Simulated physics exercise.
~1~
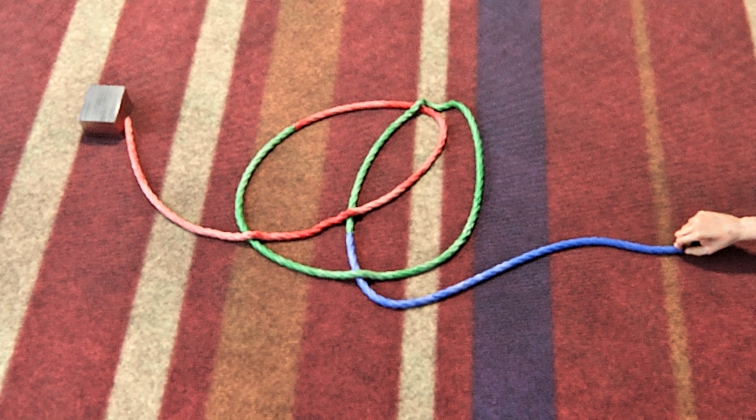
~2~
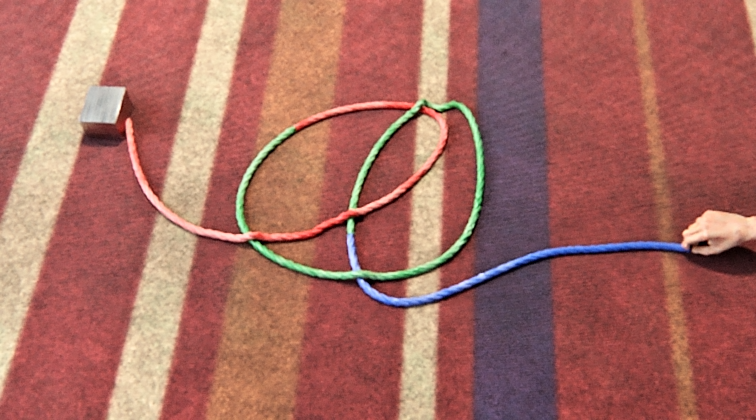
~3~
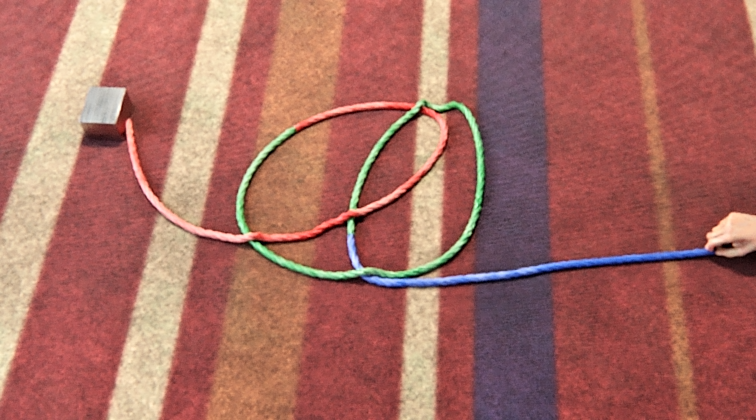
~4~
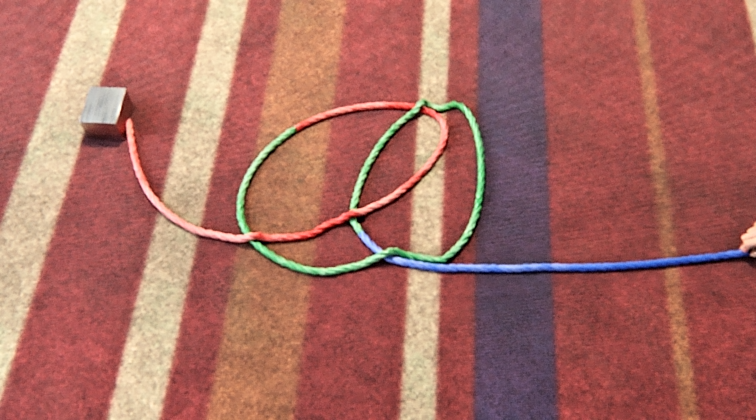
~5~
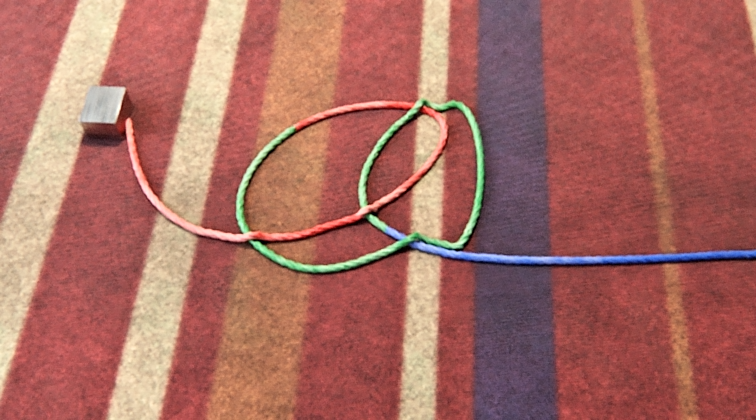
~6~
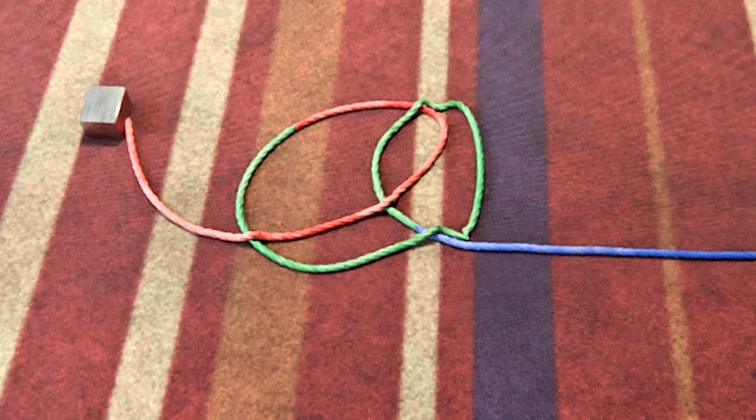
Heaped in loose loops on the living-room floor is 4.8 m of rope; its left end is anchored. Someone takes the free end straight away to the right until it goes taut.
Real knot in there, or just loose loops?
The crossings hold fast.
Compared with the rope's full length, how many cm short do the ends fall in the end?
20 cm.
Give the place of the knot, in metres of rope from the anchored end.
Distance from fixed end: Around 1.2 m.
Next, the ends are 2.6 m apart, loops still 45 cm across.
Then, the ends are 3.4 m apart, loops still 29 cm across.
After that, the ends are 4.3 m apart, loops still 26 cm across.
Later, the ends are 4.6 m apart, loops still 8 cm across.
At the end, the ends are 4.6 m apart, loops still 8 cm across.
